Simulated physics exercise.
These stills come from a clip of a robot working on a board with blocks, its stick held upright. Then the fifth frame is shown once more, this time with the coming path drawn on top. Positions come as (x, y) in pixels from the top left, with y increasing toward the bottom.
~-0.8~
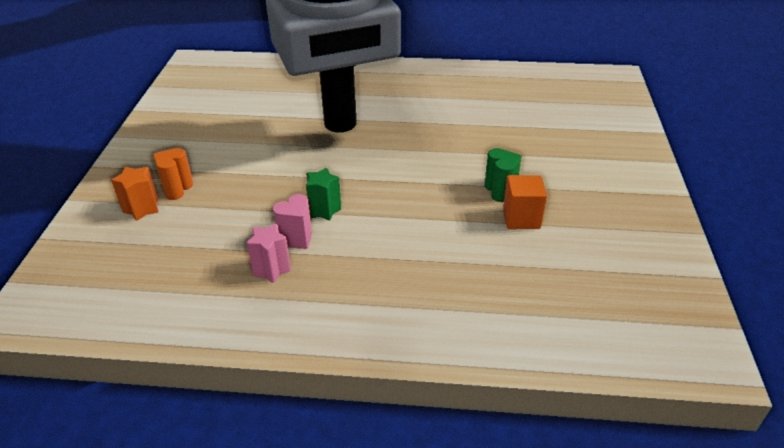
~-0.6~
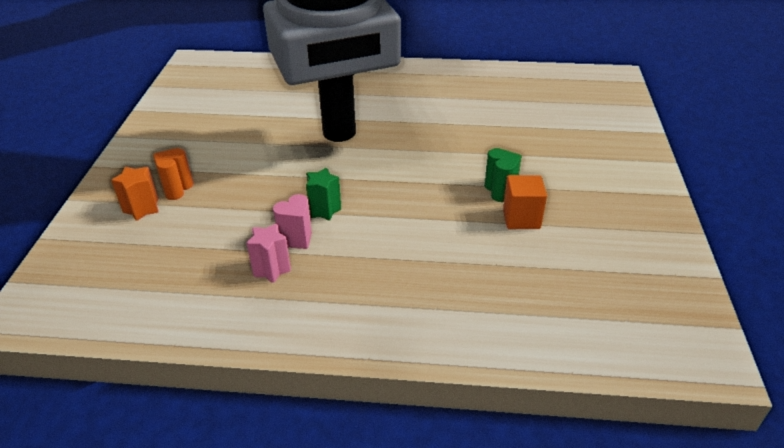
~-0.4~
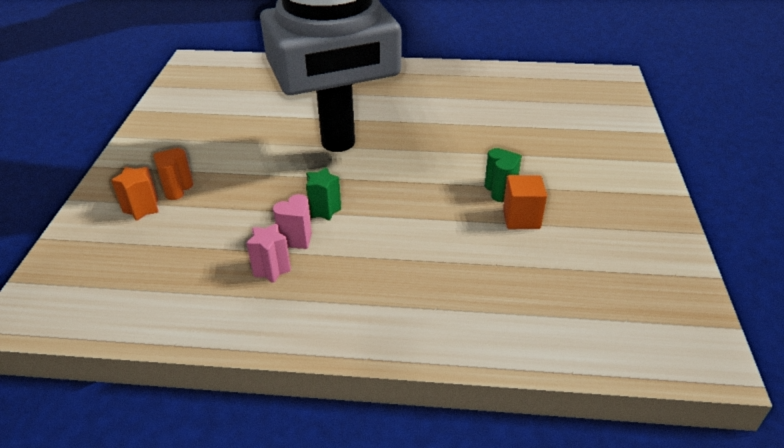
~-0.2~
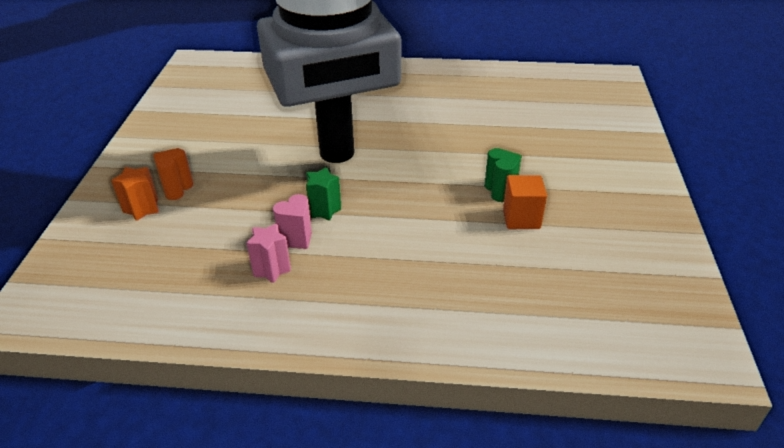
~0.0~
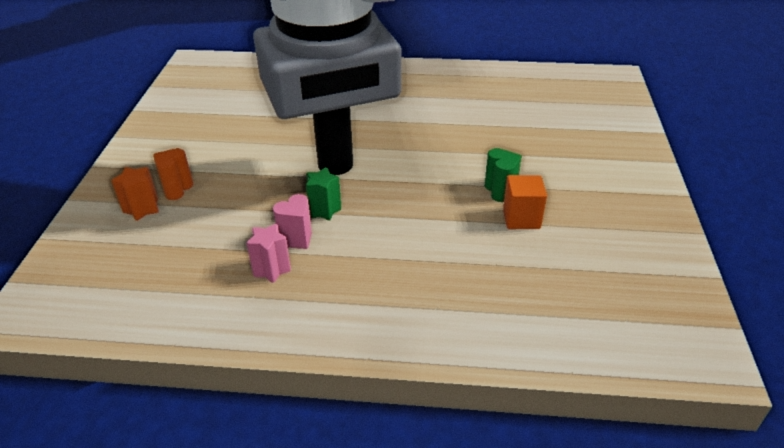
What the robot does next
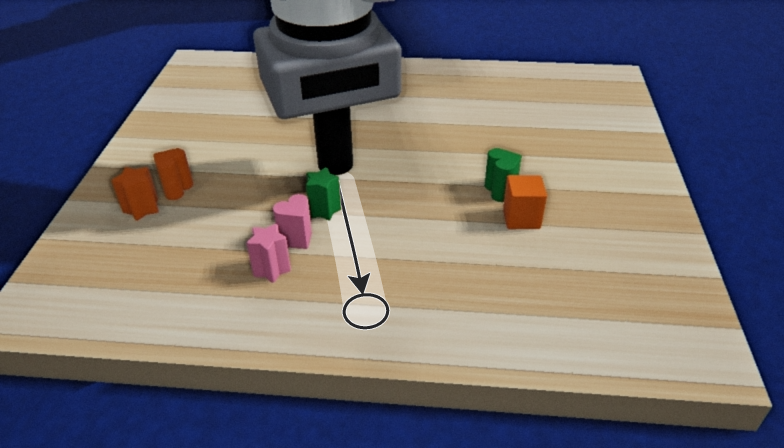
At first, a robot arm holds a black stick over the back of a striped wooden board scattered with orange, pink and green blocks. The stick then moves steadily toward the front, drawing close to the green star-shaped block, while its shadow shifts across the orange blocks and every block stays still.
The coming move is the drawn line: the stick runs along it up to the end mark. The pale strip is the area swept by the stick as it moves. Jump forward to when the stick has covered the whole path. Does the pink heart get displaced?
My answer is yes.
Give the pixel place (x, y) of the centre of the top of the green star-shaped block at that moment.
I expect it at (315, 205).
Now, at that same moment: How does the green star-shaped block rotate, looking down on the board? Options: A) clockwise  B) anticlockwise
That would be A.
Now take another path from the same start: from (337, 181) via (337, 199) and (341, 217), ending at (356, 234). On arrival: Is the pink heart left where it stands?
The answer is no.
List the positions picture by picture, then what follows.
Stick's lower end (340, 124); pink star-shaped block (266, 235); pink heart (293, 206); green star-shaped block (321, 177), in the first frame.
Stick (339, 133); blocks still, in the second frame.
Stick (338, 143); blocks still, in the third frame.
Stick (337, 154); blocks still, in the fourth frame.
Stick (336, 165); pink star-shaped block (266, 235); pink heart (293, 206); green star-shaped block (321, 177), in the fifth frame.
Drawn move, straight from (337, 181) to (366, 311).
The first path, step by step. One third of the way, stick (345, 203); pink heart (283, 209); green star-shaped block (313, 199), turned 70° clockwise.
Two thirds of the way, stick (355, 246); pink heart (281, 209); green star-shaped block (315, 205), turned 115° clockwise.
At the end, stick (365, 294); pink star-shaped block still; pink heart (281, 209); green star-shaped block (315, 205), turned 115° clockwise.
